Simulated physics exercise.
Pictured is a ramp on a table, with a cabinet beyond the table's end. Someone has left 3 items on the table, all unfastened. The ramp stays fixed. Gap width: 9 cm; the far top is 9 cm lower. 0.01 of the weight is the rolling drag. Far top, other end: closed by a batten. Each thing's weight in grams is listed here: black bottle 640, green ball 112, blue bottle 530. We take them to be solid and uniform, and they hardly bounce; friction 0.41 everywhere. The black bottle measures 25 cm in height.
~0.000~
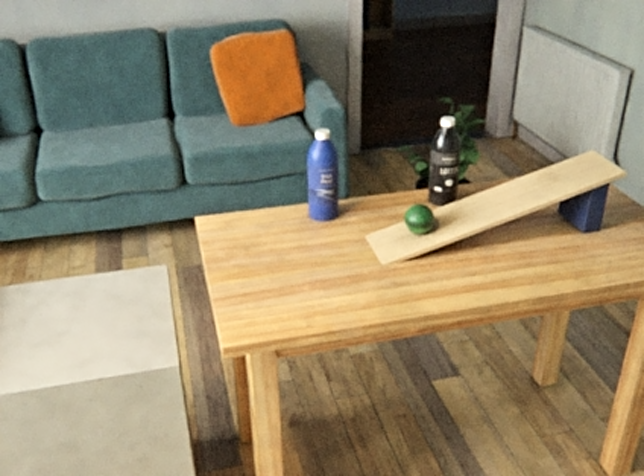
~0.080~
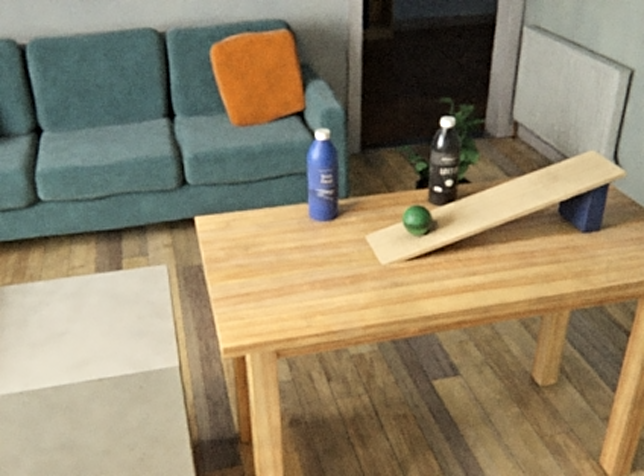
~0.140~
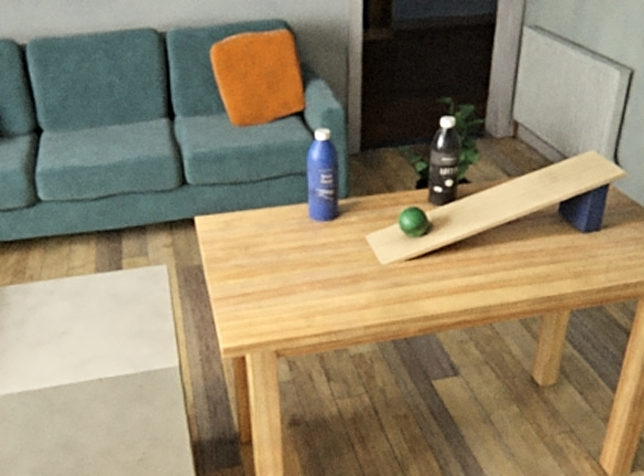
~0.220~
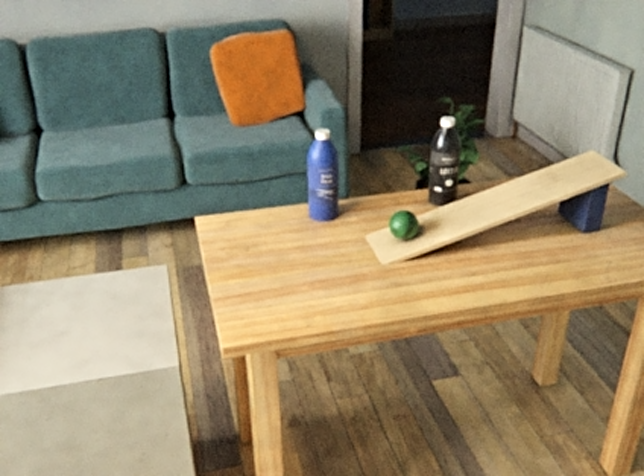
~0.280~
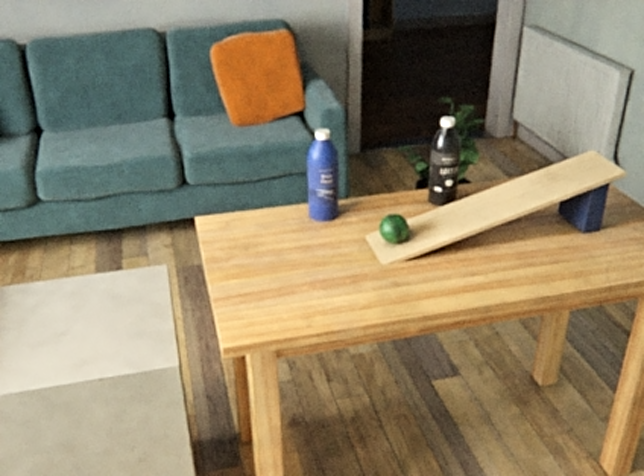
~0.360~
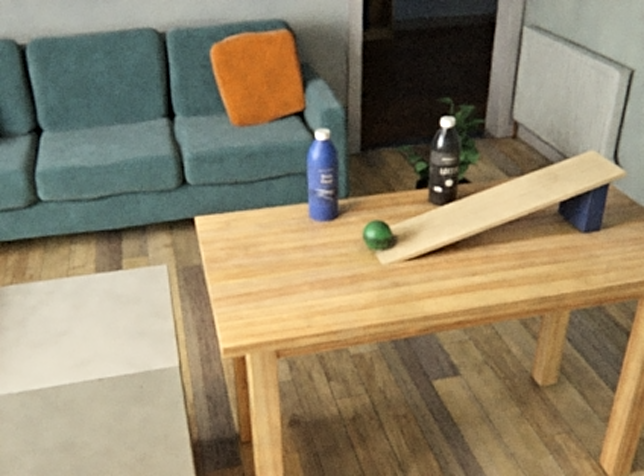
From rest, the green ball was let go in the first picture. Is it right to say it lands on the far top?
Right.
Around 0.76 s, 17 cm of run left; green ball near (277, 250).
Around 1.16 s, 7 cm past the table's edge; green ball near (177, 288).
Finally (1.8 s), 34 cm past the table's edge; the bystanders still in place (within 8 cm).
